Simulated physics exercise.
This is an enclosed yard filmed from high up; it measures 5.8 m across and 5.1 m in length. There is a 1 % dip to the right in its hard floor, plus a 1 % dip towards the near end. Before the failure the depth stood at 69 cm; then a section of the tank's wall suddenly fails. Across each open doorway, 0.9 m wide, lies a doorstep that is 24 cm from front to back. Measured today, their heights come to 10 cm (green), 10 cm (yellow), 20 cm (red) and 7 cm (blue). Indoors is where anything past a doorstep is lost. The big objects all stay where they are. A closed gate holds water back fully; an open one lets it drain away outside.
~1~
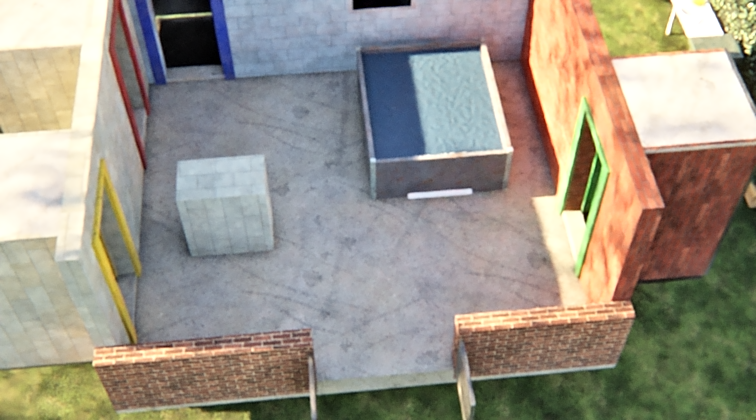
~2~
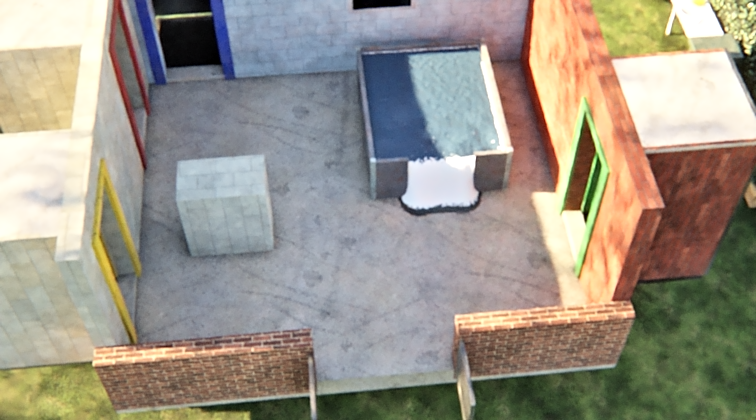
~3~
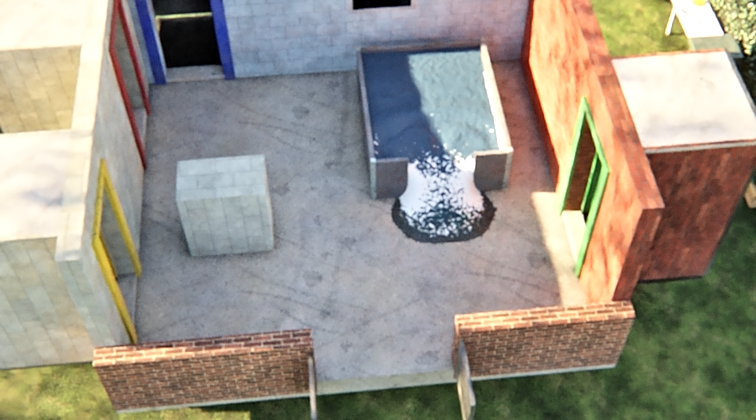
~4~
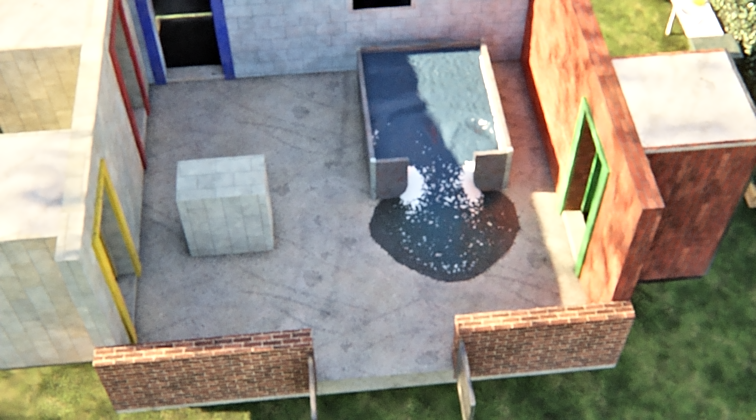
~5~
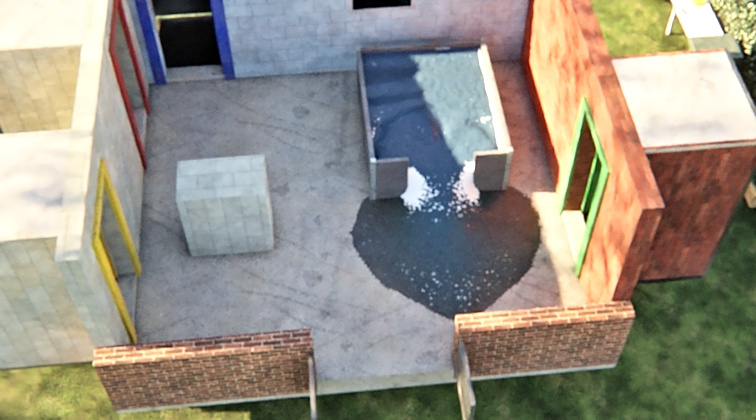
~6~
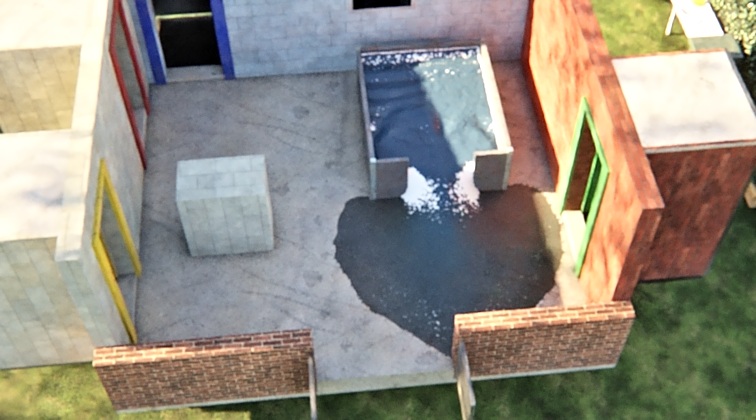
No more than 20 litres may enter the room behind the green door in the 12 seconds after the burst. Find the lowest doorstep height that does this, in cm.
The lowest height is about 13.5 cm.
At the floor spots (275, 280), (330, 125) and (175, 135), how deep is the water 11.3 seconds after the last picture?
First spot about 3 cm, second about 1 cm, third about 5 cm.
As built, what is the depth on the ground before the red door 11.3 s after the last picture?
About 4.5 cm.
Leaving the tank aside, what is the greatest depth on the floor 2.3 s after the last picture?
Roughly 26 cm.
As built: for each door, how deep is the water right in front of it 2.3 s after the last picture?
Door by door in centimetres - green 17, yellow 1, red 0, blue 0.
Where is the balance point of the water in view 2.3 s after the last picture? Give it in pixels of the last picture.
My guess is close to (442, 197).
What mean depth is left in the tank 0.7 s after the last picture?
Close to 49 cm deep on average.
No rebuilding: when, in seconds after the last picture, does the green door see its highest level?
Approximately 2.0 s.
Then, 0.7 s after the last picture water covers 30 % of the floor, deepest (48 cm) near (595, 339); 10 cm at the green door, 0 litres in over its 10 cm doorstep.
Then, 2.3 s after the last picture water covers 40 % of the floor, deepest (26 cm) near (581, 341); 17 cm at the green door, 14 litres in over its 10 cm doorstep.
Then, 11.3 s after the last picture water covers 90 % of the floor, deepest (12 cm) near (581, 341); 9 cm at the green door, 50 litres in over its 10 cm doorstep.
At the green door as built, the water peaked near 17 cm, 2.1 s after the last picture.
Run again over the same 12 s with other heights there, 34 litres in over 11.5 cm, 9 litres over 15.5 cm. The limit of 20 litres is kept from about 13.5 cm up.
